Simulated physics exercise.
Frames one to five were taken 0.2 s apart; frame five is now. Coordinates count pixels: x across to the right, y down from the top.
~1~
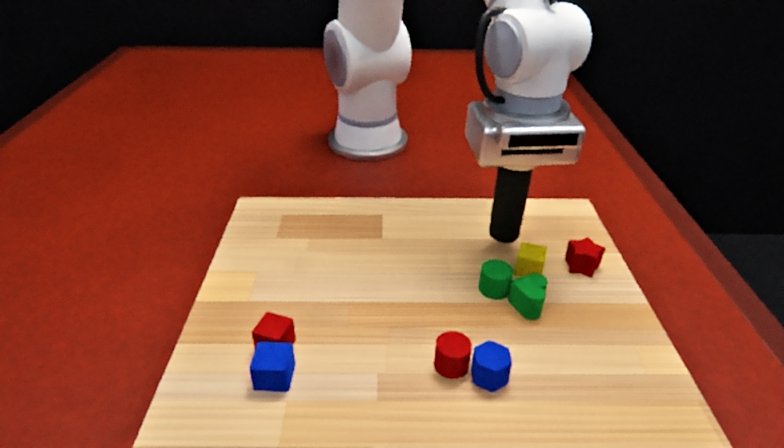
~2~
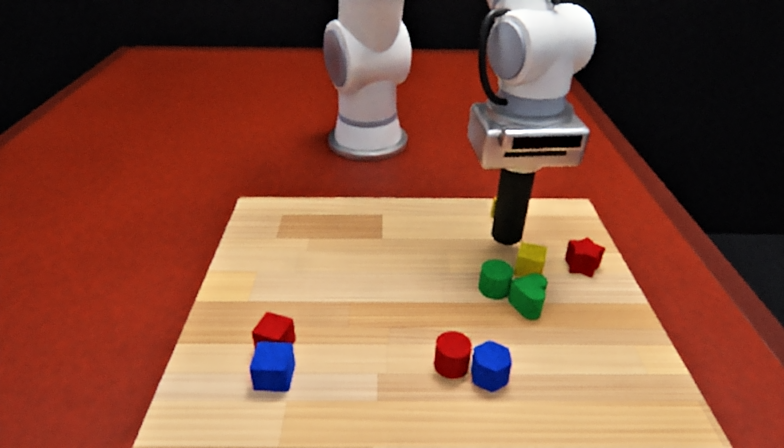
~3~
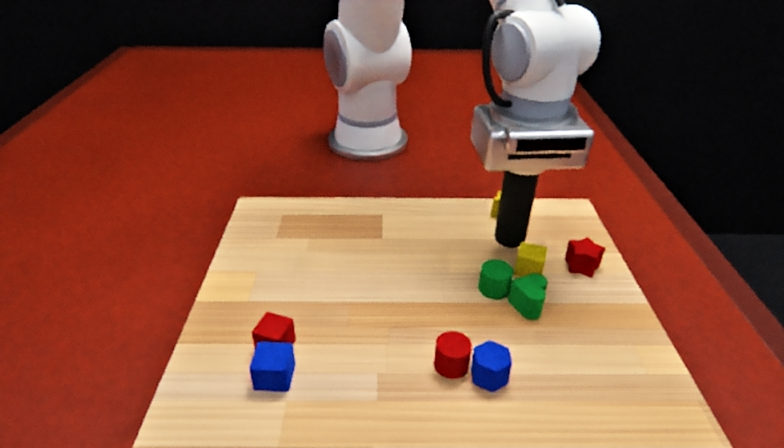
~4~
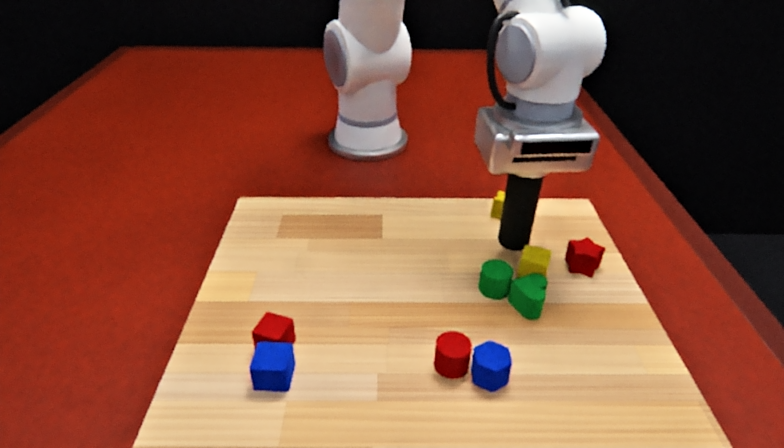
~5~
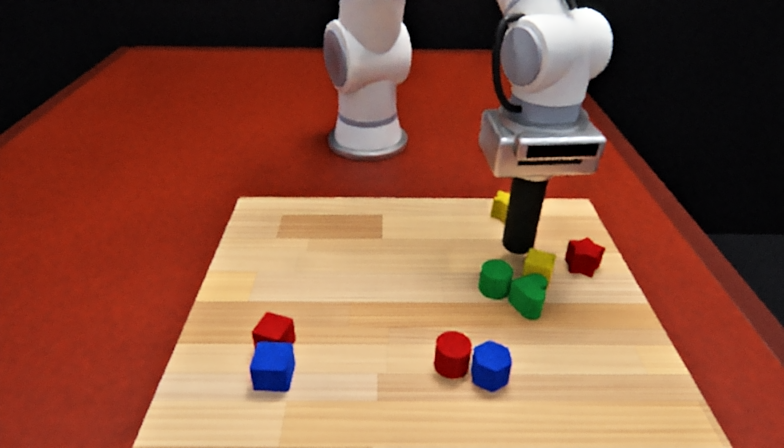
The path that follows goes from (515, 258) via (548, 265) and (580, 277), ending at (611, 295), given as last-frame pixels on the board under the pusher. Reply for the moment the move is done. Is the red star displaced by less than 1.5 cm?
No, I don't think so.
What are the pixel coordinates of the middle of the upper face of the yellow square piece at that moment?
Top centre: (561, 268).
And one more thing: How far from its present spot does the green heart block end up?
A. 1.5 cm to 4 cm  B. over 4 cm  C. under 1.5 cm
I choose C.
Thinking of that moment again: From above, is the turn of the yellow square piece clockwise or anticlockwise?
The sense of turning is clockwise.
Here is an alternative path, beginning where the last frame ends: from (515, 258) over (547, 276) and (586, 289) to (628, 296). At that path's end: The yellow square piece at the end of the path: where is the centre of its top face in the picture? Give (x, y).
At the end it should sit near (568, 284).
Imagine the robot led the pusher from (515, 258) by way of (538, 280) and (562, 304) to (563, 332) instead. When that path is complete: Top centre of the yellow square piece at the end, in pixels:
Just about (604, 325).
On the path given first. One third of the way, pusher (552, 252); yellow square piece (556, 264), turned 65° clockwise.
Two thirds of the way, pusher (584, 264); yellow square piece (561, 268), turned 95° clockwise; red star (610, 250), turned 25° anticlockwise.
At the end, pusher (616, 282); green cylinder unmoved; green heart block unmoved; yellow square piece (561, 268), turned 95° clockwise; red star (615, 252), turned 50° anticlockwise.
